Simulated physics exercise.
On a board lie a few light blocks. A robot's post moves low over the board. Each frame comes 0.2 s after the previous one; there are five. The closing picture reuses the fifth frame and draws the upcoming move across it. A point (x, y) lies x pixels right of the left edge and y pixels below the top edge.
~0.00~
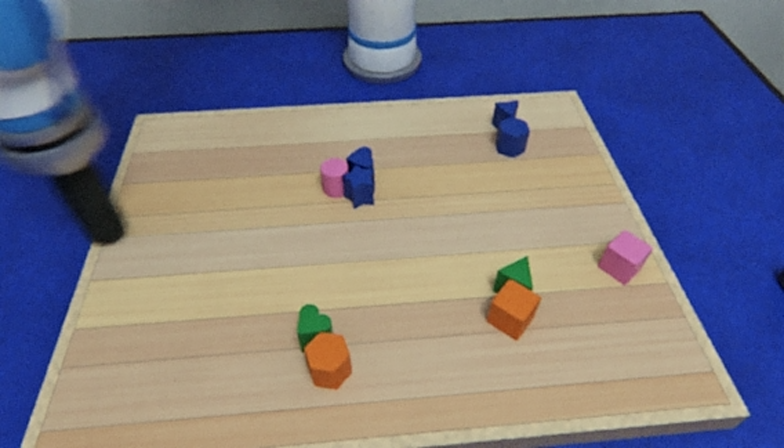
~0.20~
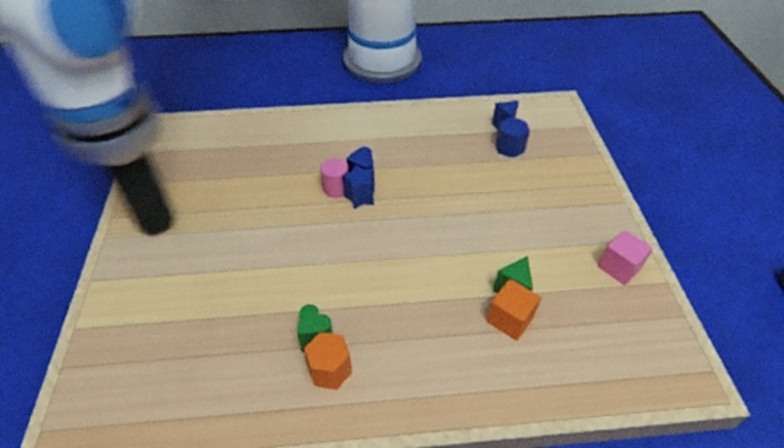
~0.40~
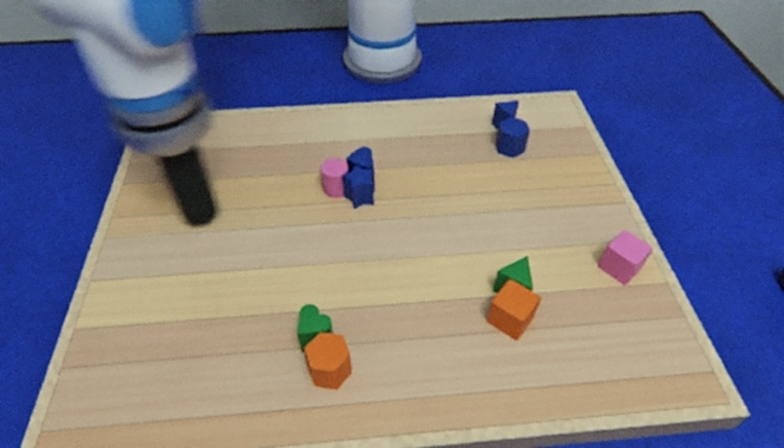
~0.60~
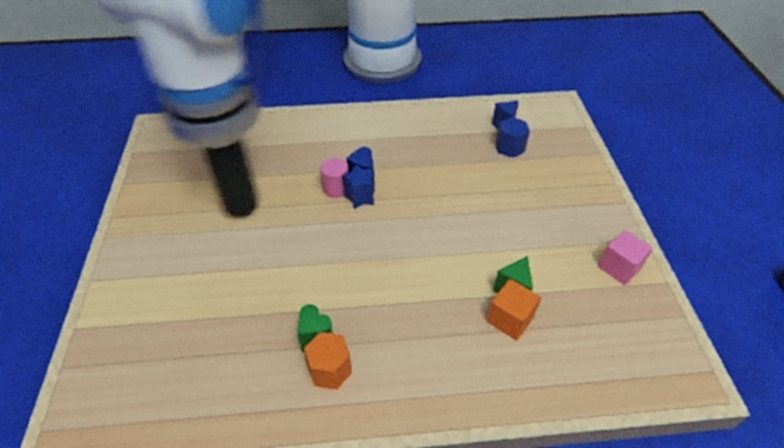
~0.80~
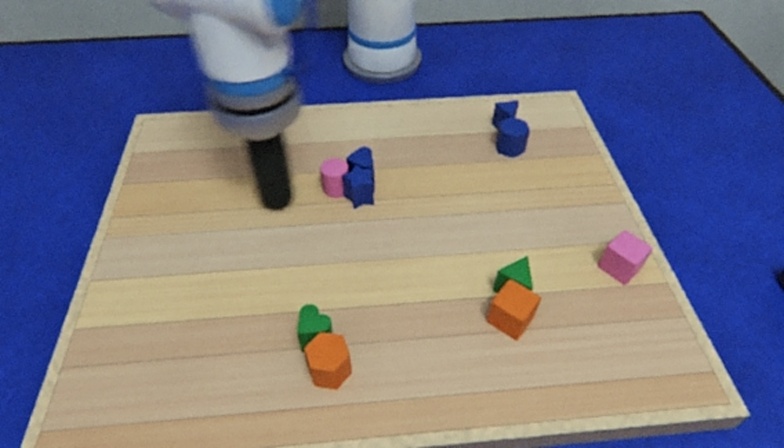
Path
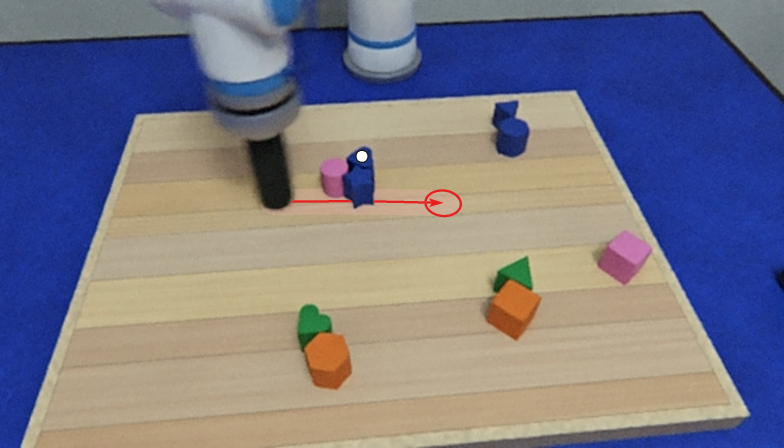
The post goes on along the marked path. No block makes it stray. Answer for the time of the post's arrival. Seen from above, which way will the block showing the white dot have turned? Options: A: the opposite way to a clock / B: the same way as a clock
Choice B: The same way as a clock.
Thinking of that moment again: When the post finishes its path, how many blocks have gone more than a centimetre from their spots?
Total: Three-plus.
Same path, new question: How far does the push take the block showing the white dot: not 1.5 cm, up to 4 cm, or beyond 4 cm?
By the end of the path, it will have gone between 1.5 and 4 cm.
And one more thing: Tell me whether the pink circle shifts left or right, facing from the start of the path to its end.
Taking start-to-end as forward, the block's sideways shift goes to the left.
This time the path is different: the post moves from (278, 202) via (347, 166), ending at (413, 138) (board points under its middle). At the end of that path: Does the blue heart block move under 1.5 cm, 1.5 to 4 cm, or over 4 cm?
Movement: 1.5 to 4 cm.
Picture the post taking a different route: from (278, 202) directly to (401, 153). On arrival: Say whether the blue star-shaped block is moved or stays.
It moves.
Path on the board, in a line from (278, 202) to (443, 203); the dot is on the blue heart block.
The first path, step by step. One third of the way, post (334, 196); pink circle (350, 161); blue star-shaped block (363, 176), turned 20° clockwise; blue heart block (371, 150), turned 35° clockwise.
Two thirds of the way, post (388, 197); pink circle (361, 158); blue star-shaped block (418, 175), turned 20° clockwise; blue heart block (378, 145), turned 20° clockwise.
At the end, post (444, 198); pink circle (361, 158); blue star-shaped block (473, 173); blue heart block (378, 145), turned 20° clockwise.
